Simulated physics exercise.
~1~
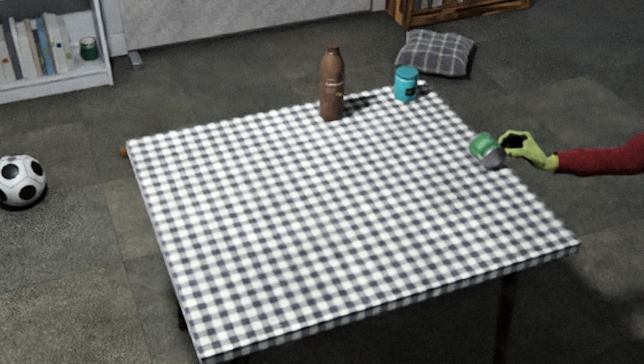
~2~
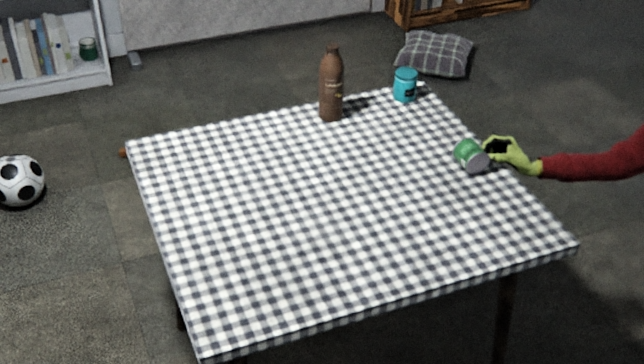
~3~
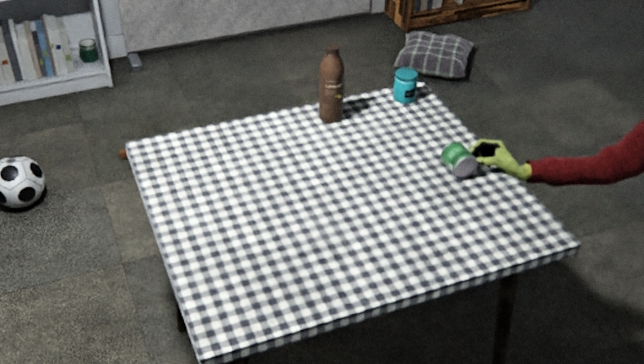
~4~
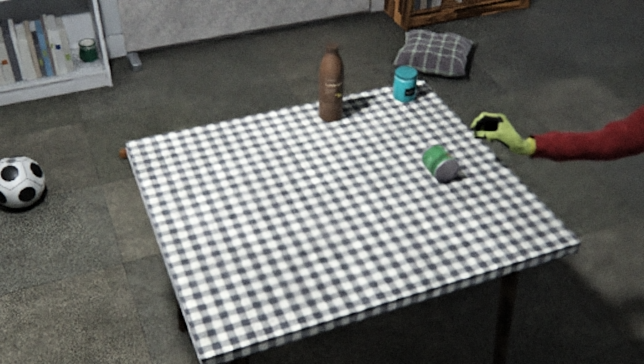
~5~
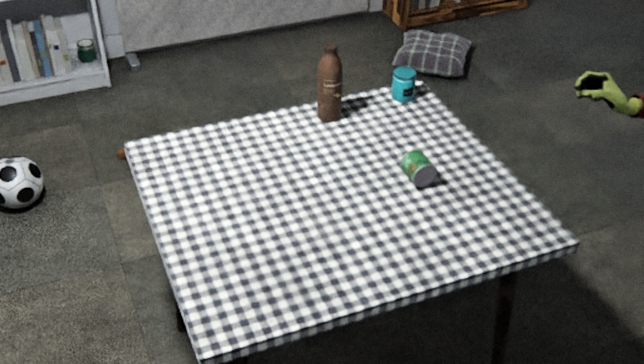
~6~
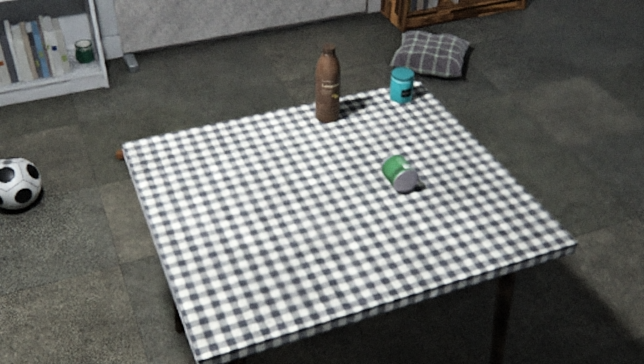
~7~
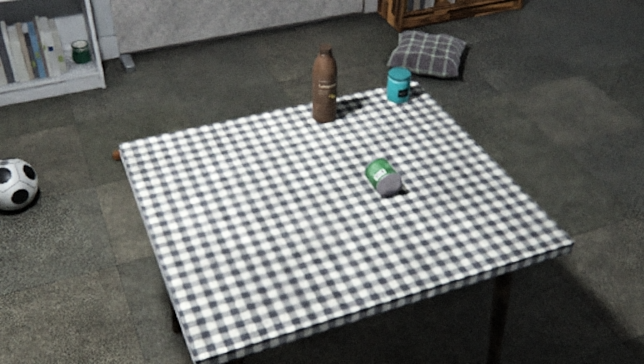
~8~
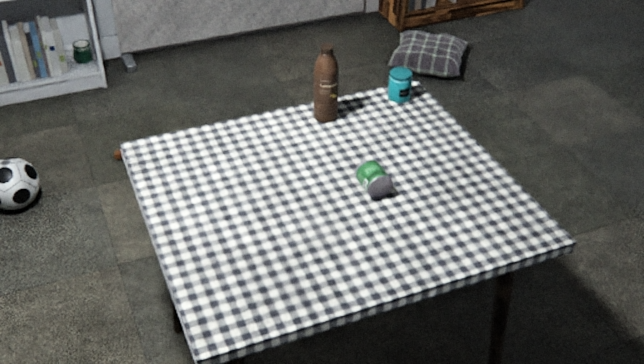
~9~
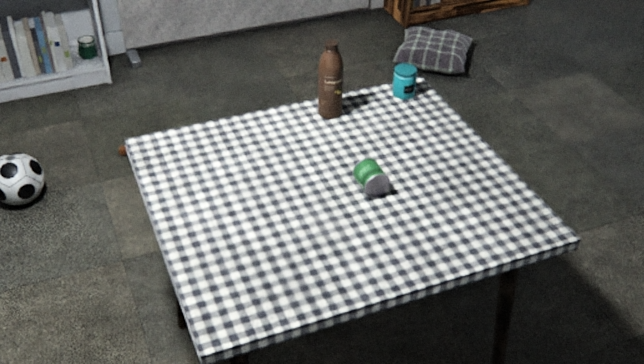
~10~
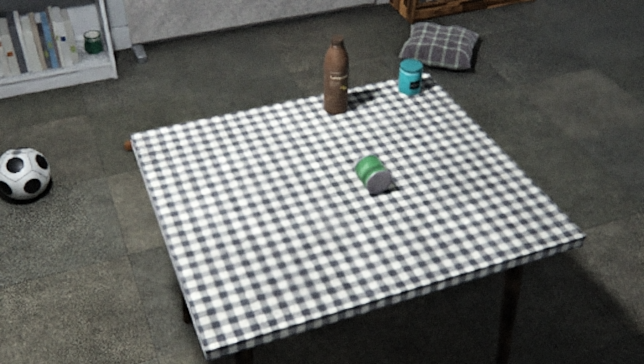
Green tin pushed left by a gloved hand, rolling on alone across a checked tabletop and stopping near the middle.
